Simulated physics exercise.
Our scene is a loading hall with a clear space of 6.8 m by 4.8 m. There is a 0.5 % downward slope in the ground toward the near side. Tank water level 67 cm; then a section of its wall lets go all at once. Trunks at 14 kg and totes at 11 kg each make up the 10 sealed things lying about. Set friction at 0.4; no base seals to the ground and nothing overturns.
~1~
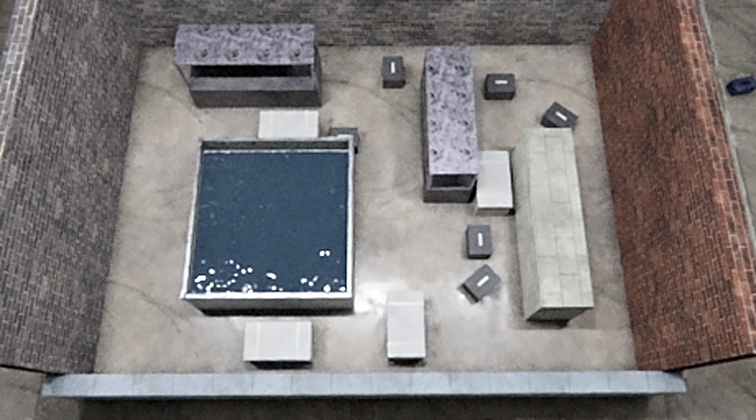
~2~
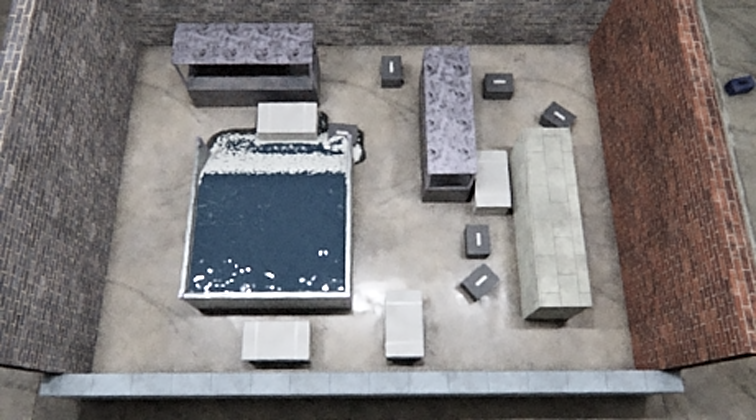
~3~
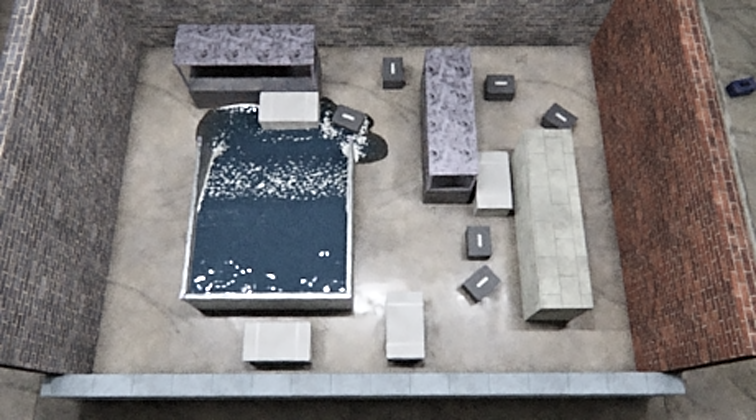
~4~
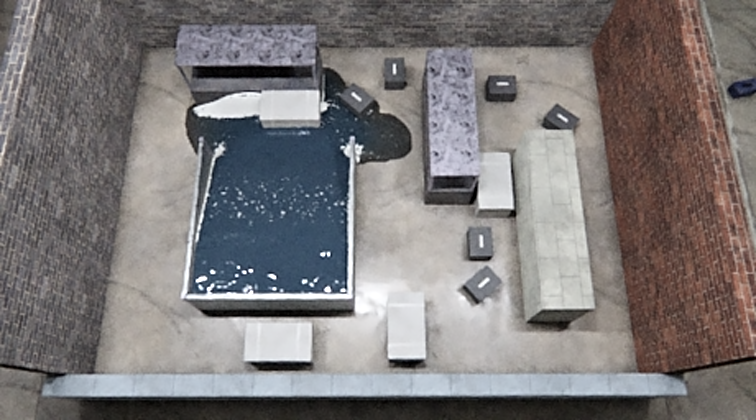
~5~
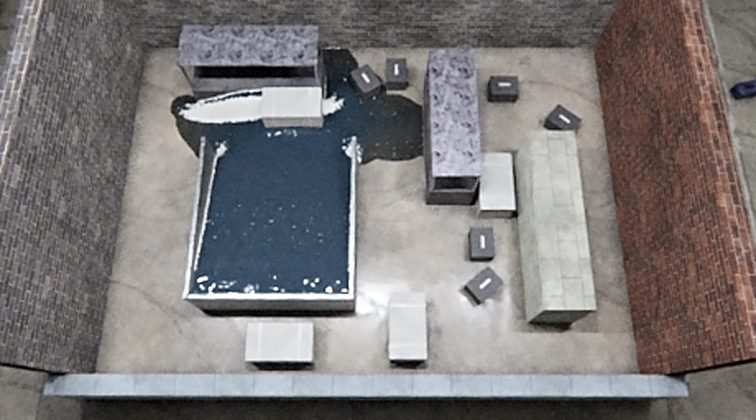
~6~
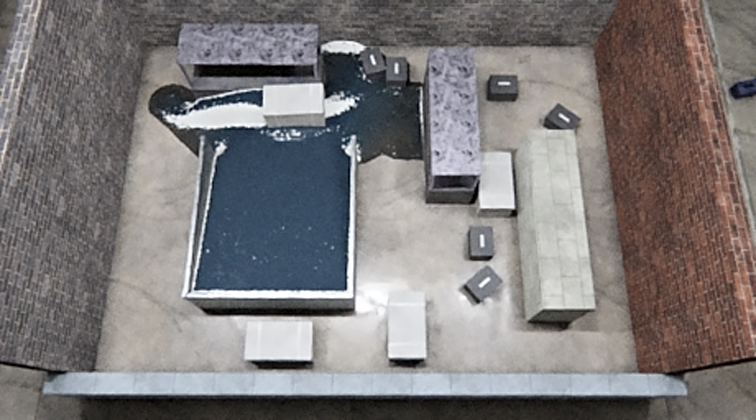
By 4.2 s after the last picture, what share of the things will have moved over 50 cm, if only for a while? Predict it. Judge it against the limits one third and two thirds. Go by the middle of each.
It's a middling share, a third to two thirds.
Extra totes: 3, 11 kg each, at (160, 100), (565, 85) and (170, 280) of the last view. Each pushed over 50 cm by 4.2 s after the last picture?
Well, the first one's too far, the next one's too far and the last one's too far.
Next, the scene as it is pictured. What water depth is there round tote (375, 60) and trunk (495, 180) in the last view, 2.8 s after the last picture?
Depths: Near 15 cm, then near 2 cm.
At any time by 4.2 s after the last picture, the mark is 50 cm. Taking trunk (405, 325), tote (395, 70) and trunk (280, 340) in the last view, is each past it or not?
In turn: Under, over, past it.
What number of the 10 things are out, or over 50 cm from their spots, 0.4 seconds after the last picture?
My count gives 1.
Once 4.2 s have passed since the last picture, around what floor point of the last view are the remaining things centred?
Mean floor pixel: About (489, 226).
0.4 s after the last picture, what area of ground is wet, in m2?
Roughly 9.5 m2 of it is wet.
Then, 0.4 s after the last picture 1 of 10 are over 50 cm from their spots; 1 afloat.
Then, 1.5 s after the last picture 3 of 10 are over 50 cm from their spots; 2 afloat.
Then, 2.8 s after the last picture 4 of 10 are over 50 cm from their spots; 2 afloat.
Then, 4.2 s after the last picture 6 of 10 are over 50 cm from their spots, and 6 have been at some point; 3 afloat.
